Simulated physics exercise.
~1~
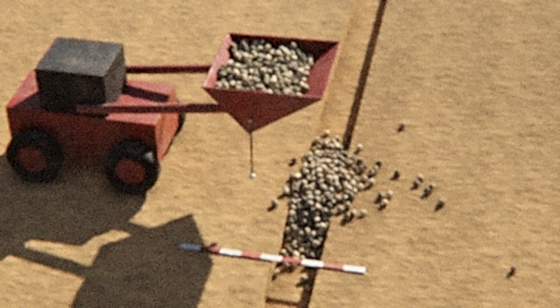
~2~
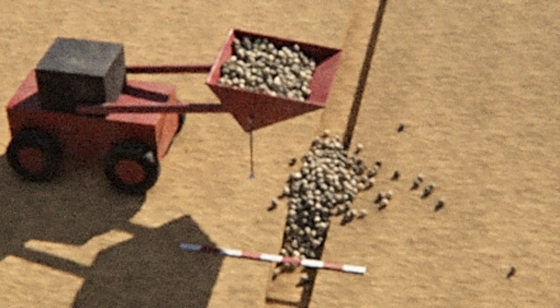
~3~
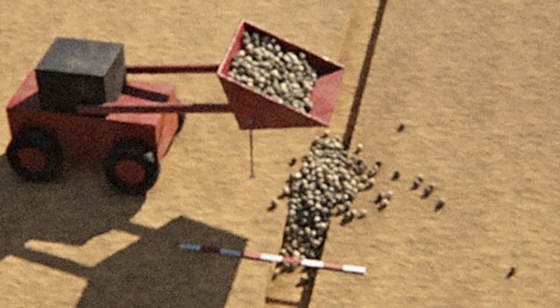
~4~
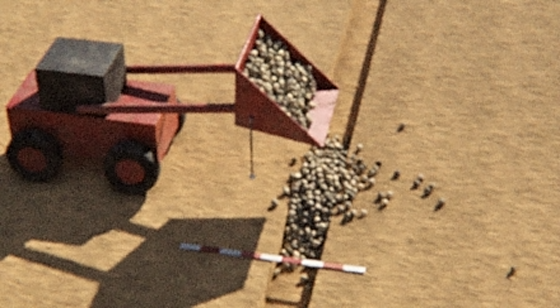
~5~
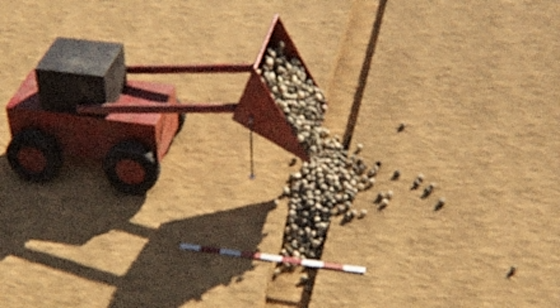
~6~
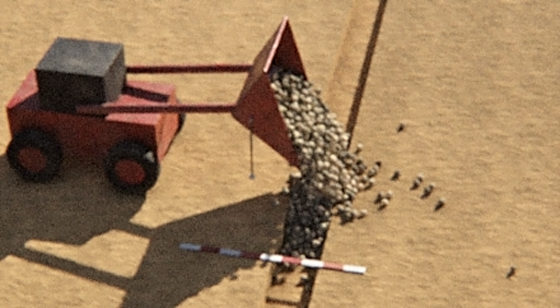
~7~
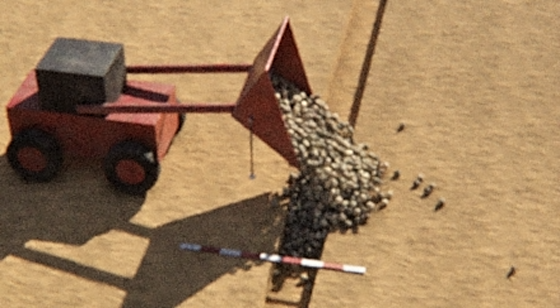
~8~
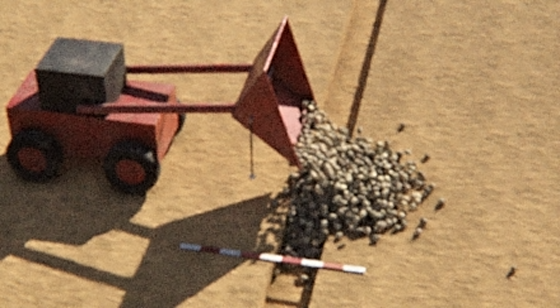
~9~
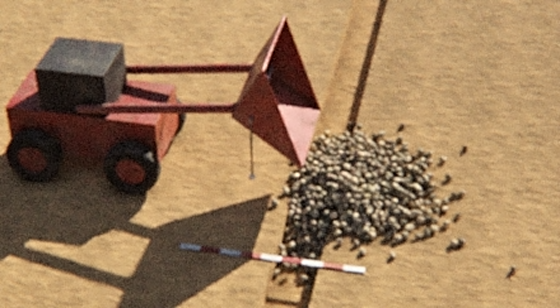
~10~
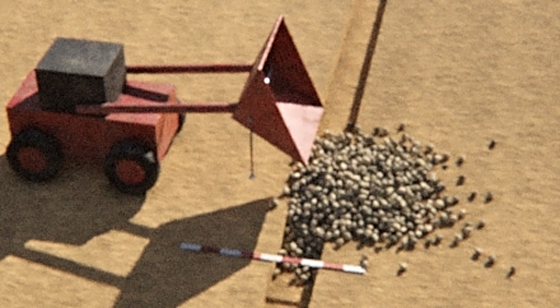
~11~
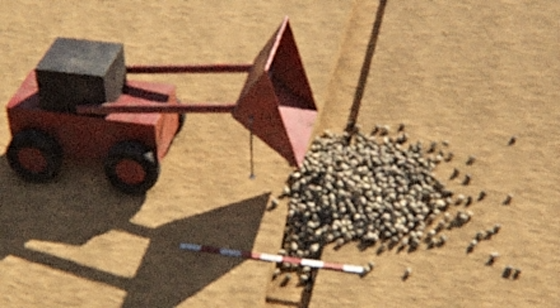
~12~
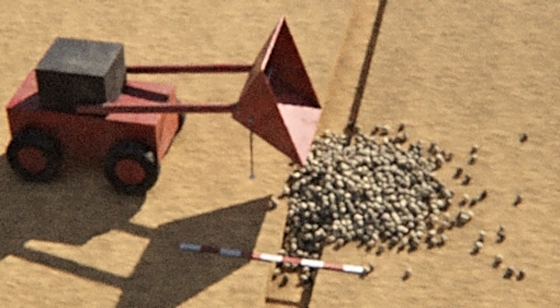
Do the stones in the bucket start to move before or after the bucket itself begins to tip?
The stones start to move after the bucket does. The bucket is already tipping forward before they begin to slide out.
At first, a small red loader with a dark block on top stands at the left, holding a bucket full of stones beside a loose heap that lies over a narrow trench. The bucket tips forward to the right, more and more steeply, while the loader stays where it is. Stones then slide over its lower lip onto the heap, which spreads to the right across the trench. Once empty, the bucket rocks slightly back and forth. It ends still tipped, beside a wide pile with a few stones scattered beyond its right edge.
